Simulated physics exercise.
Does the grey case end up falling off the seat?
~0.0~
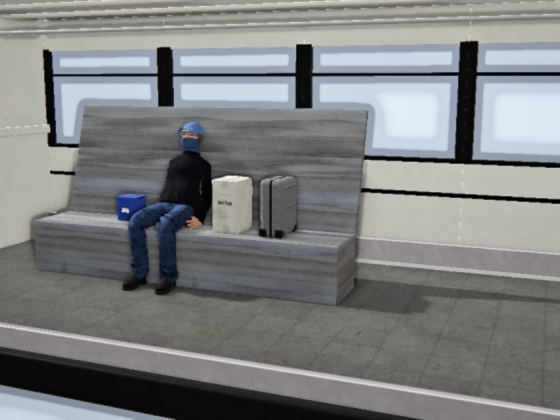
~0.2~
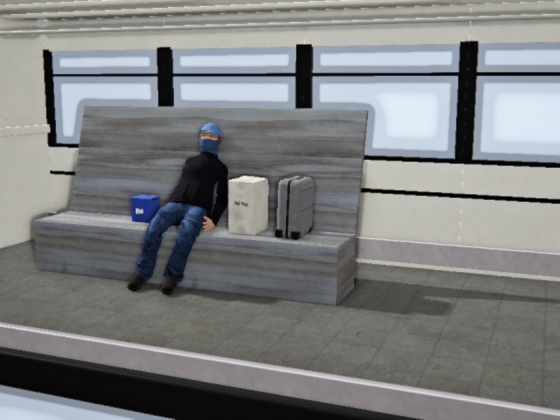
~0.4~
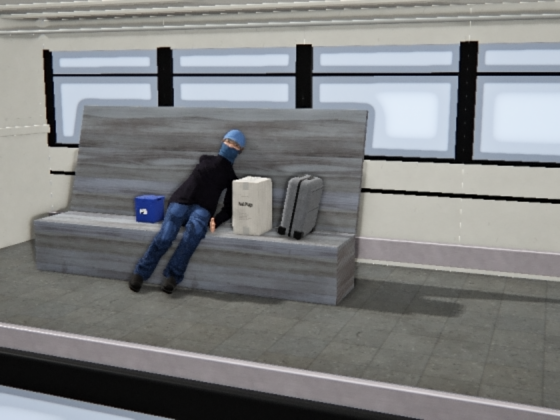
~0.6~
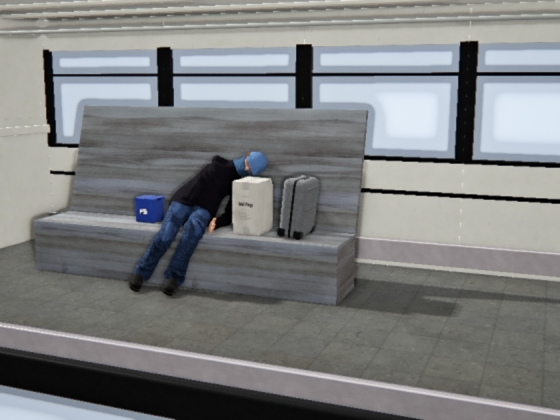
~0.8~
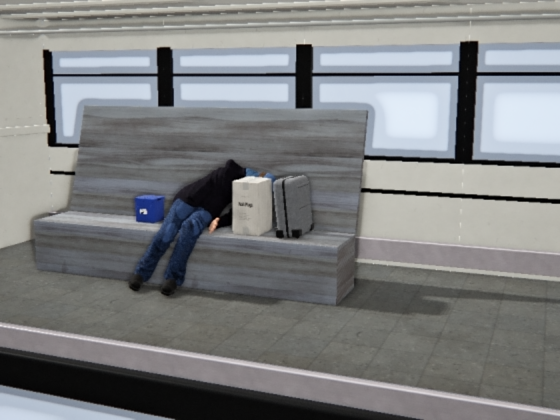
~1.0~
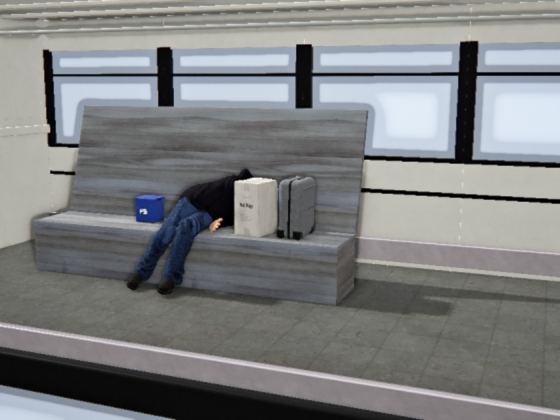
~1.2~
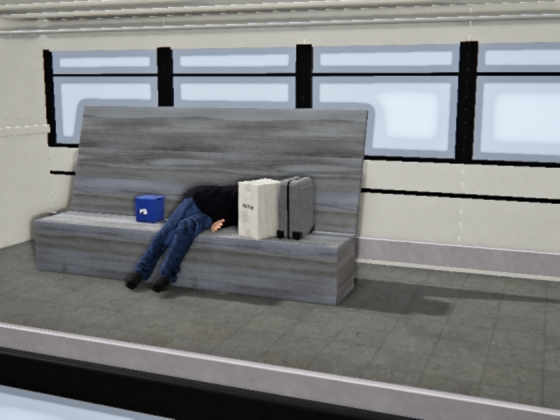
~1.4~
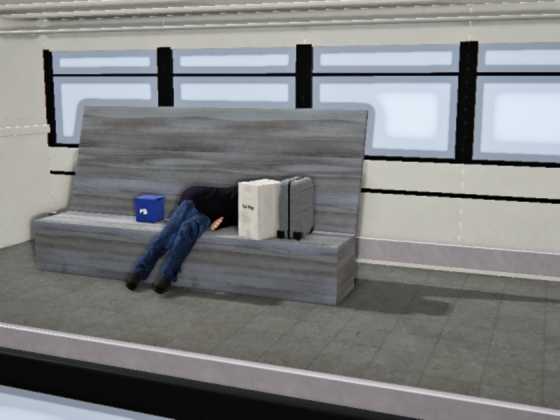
No, the grey case stays on the seat. It slides a little to the right and leans for a moment, but it ends up standing beside the white pack.
